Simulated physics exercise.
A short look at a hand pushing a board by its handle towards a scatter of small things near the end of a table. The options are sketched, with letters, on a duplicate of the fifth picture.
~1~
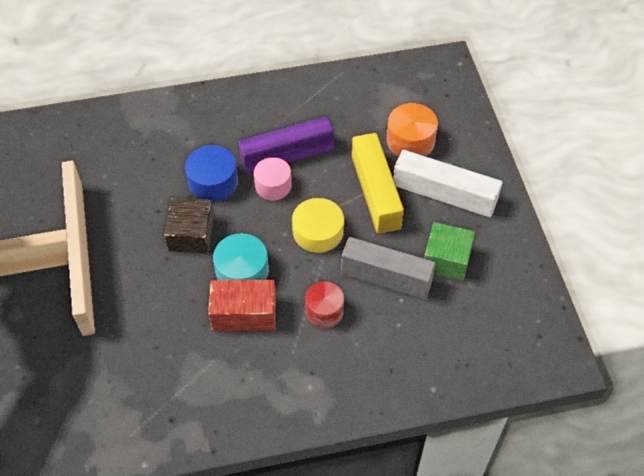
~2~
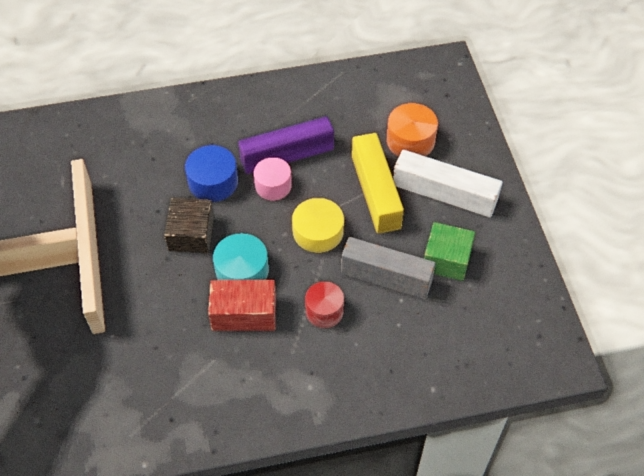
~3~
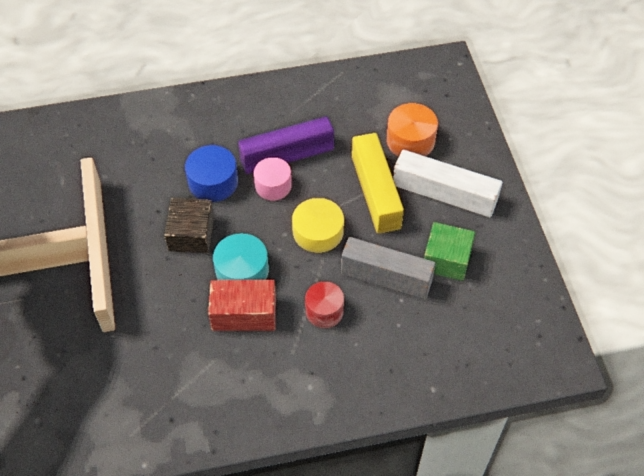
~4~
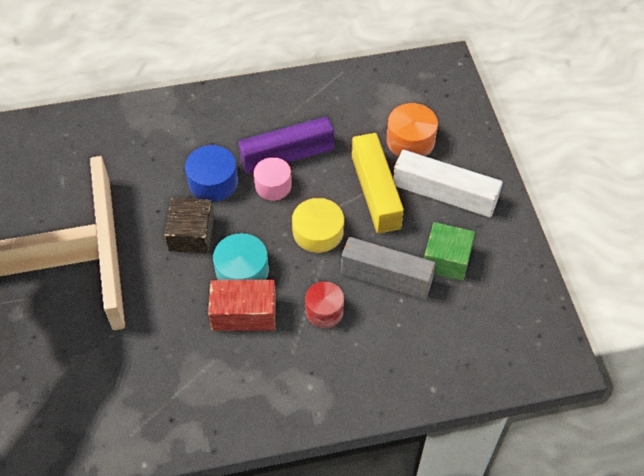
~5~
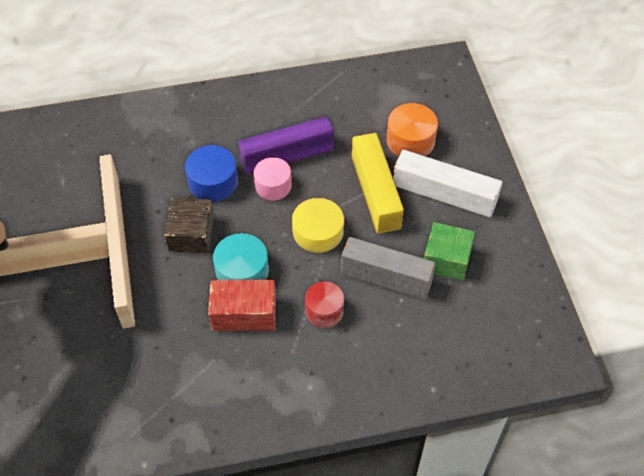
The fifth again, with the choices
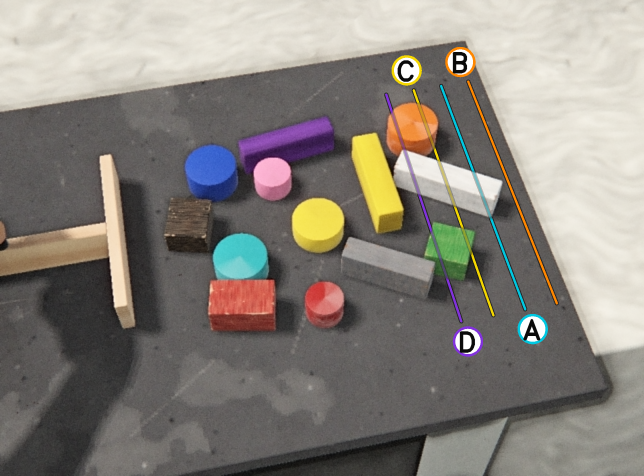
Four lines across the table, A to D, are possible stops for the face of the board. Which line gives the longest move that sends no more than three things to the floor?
The farthest such stop is C.
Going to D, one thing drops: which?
The white bar.
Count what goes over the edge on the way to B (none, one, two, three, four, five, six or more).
By then, six or more.
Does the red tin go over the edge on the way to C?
No.
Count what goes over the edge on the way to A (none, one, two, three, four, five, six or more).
By then, four.
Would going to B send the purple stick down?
No.
On the marked copy, A at (480, 189); B at (509, 183); C at (450, 194); D at (421, 199).
Taking C. A third of the way, board (237, 205); purple stick (320, 135); red tin (343, 307).
Two thirds of the way, board (357, 185); white bar (480, 173); orange tin (444, 115).
When it is over, board (450, 169); white bar over the edge; yellow stick over the edge; two fallen.
As for the rest, A drops four; B drops seven; D is within the limit but short.
